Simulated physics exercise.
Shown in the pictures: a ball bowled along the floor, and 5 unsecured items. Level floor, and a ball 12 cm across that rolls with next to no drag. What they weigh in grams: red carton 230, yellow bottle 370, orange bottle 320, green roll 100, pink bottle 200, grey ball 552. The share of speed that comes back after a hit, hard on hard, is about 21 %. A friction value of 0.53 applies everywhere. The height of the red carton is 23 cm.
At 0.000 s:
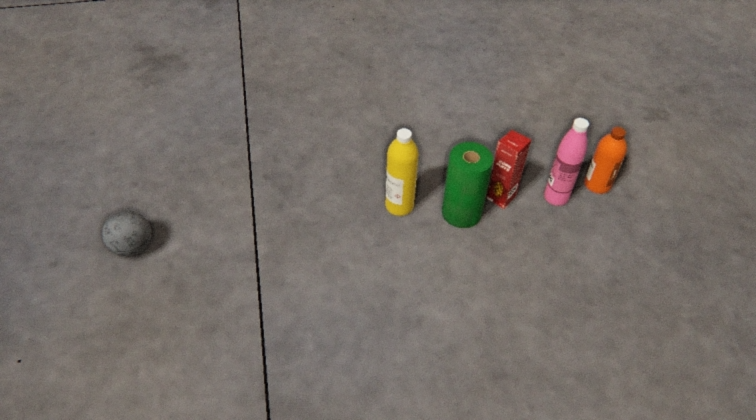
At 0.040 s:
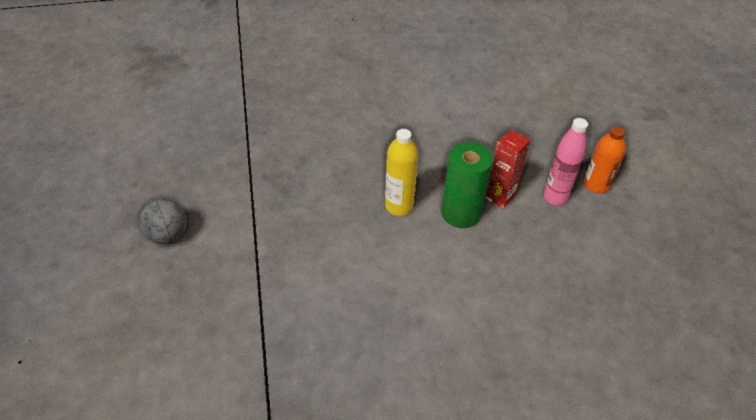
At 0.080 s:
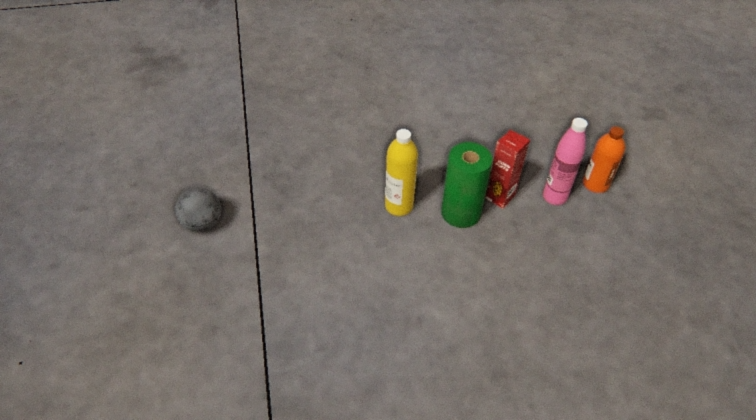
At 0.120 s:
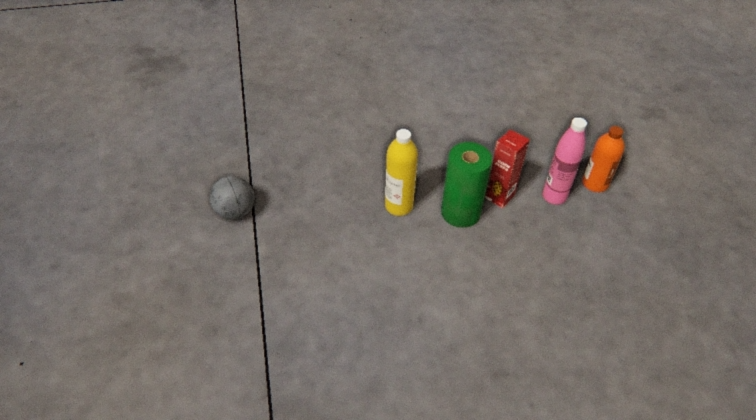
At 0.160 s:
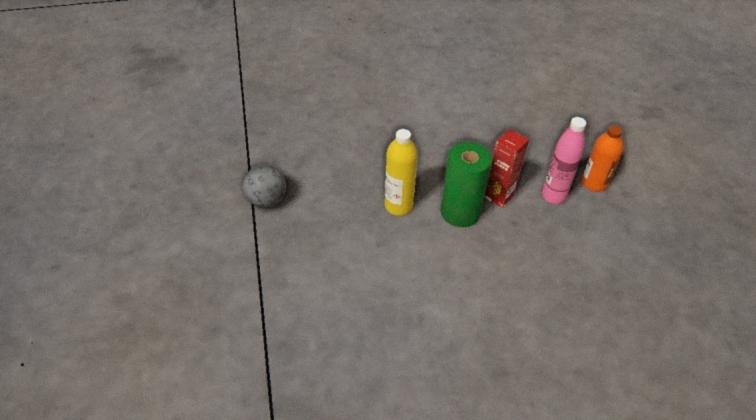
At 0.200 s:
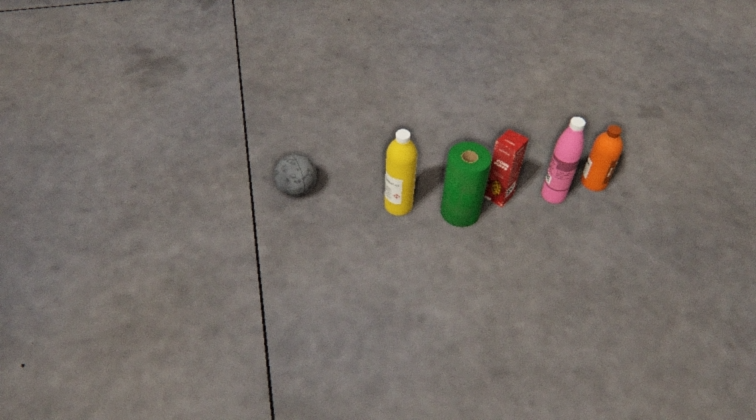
A grey ball rolls rightward across the floor, crossing a dark line left of five upright items.
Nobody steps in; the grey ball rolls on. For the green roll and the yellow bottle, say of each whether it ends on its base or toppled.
In the end green roll: Up. Yellow bottle: Up.
After 0.40 s, ball has run 94 cm; grey ball near (437, 124).
After 0.60 s, ball has run 141 cm; grey ball near (559, 79).
After 0.90 s, grey ball near (711, 23).
After 1.10 s, things are still on the move.
By the end (1.2 s), all 5 in place, give or take 8 cm. Seen from the same camera at the end, green roll near (465, 186), yellow bottle near (401, 172).
